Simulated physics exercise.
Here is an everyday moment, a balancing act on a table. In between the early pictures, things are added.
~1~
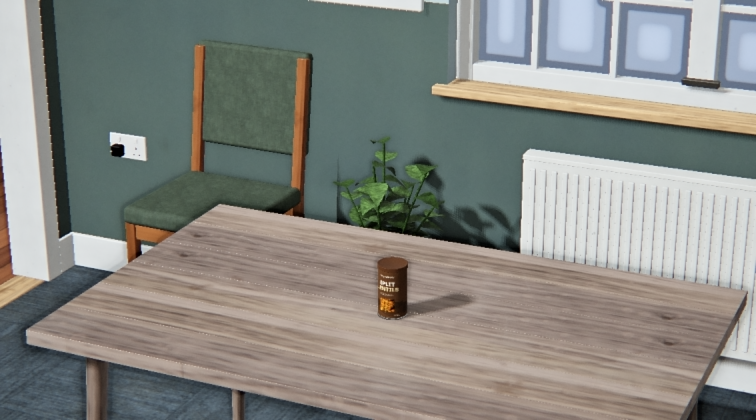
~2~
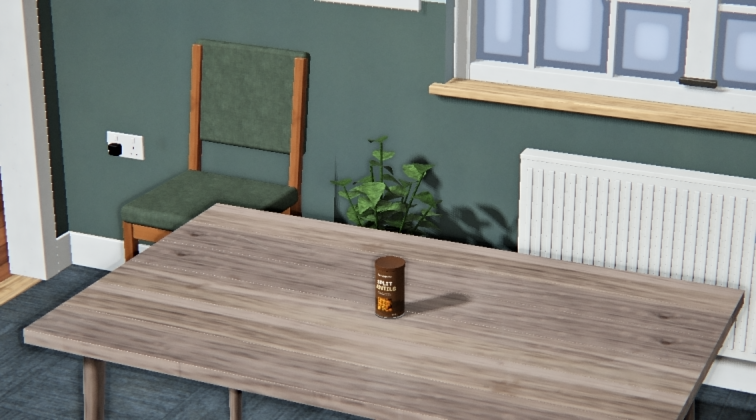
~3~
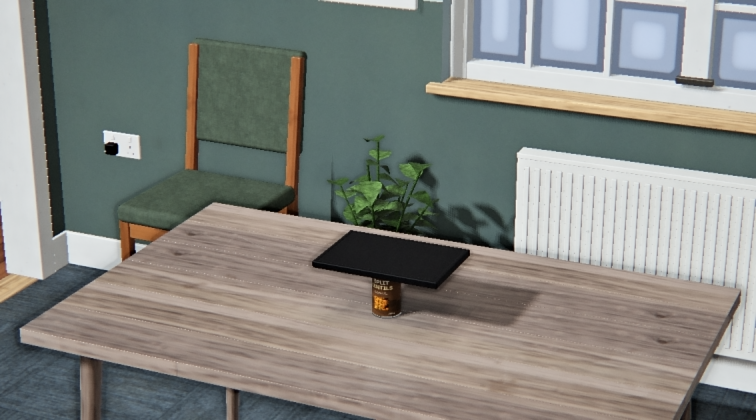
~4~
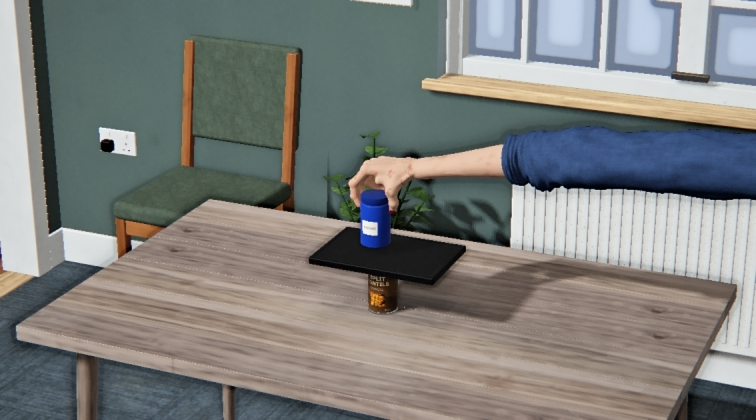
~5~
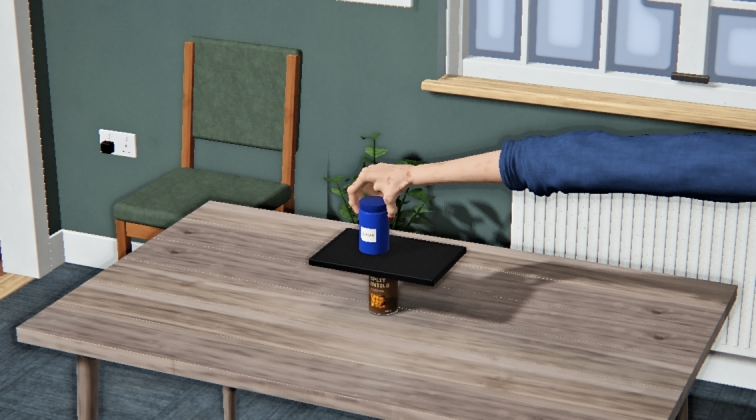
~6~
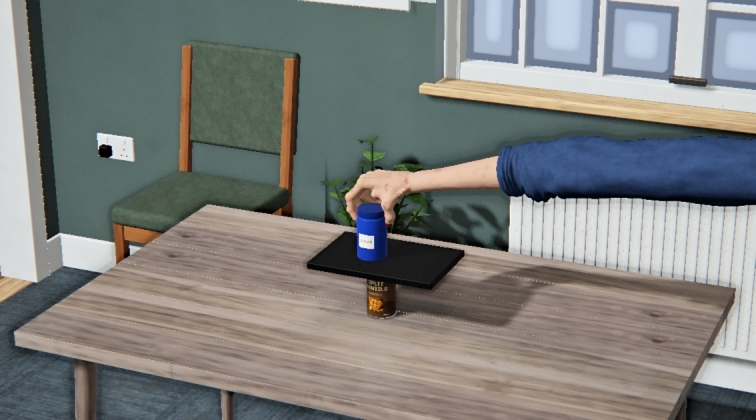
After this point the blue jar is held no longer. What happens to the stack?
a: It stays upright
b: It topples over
(a) It stays upright.
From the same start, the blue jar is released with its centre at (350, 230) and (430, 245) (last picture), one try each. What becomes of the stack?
First release - upright; second release - toppled.
Then, 0.50 s past the last view, nothing moves.
Then, 1.30 s past the last view, blue jar resting near (372, 232).
Finally, all 3 still in place. Final places as the last picture's camera would see them, blue jar near (372, 232). The stack keeps its balance.
